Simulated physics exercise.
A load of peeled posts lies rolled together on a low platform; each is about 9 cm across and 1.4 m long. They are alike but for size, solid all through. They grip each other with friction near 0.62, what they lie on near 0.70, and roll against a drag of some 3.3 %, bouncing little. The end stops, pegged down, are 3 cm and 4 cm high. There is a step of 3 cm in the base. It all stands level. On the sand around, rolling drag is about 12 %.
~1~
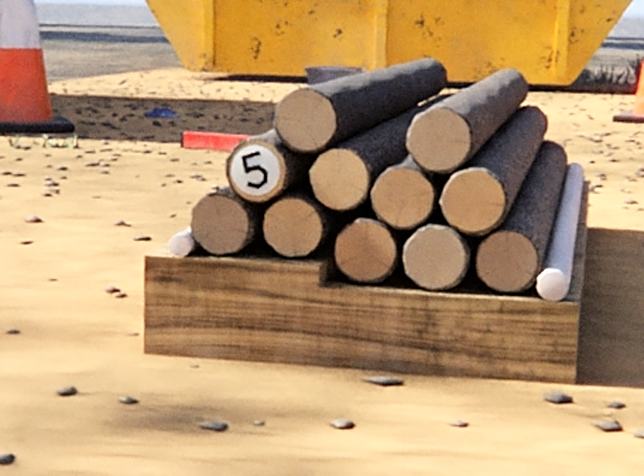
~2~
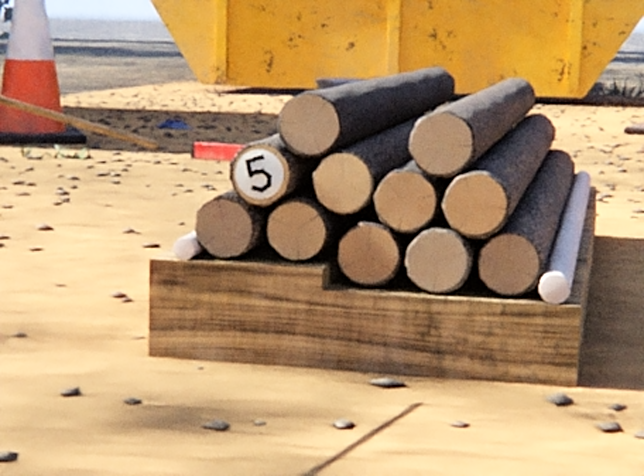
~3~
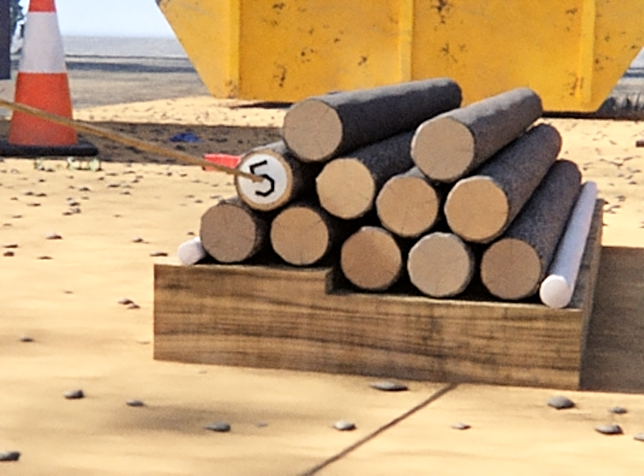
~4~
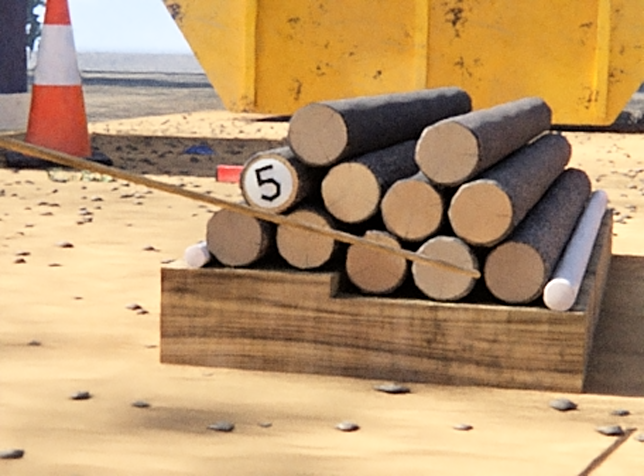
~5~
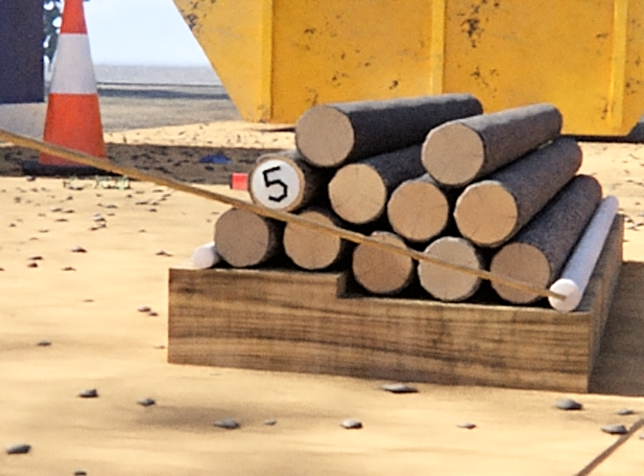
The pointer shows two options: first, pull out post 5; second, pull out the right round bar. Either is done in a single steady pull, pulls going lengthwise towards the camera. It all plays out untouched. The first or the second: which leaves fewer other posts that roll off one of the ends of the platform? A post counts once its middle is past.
The first is the gentler one.
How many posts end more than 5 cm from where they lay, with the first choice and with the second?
With the first 1, with the second 8.
First choice, 1.74 s in, 1 now displaced over 5 cm; not one off the ends of the platform; the one last seen at (324, 137) 10 cm left and 5 cm down.
First choice, at rest by 2.5 s, 1 moved over 5 cm; 1 off the left end of the platform; the one last seen at (324, 137) rolled far off to the left; top of the pile 35 cm high, from 37 cm.
Second choice, 1.90 s in, 2 now displaced over 5 cm; not one off the ends of the platform; the one last seen at (454, 155) 4.1 cm right and 0.9 cm down.
Second choice, at rest by 3.5 s, 8 moved over 5 cm; 3 off the right end of the platform; the one last seen at (454, 155) 23 cm right and 18 cm down; top of the pile 30 cm high, from 37 cm.
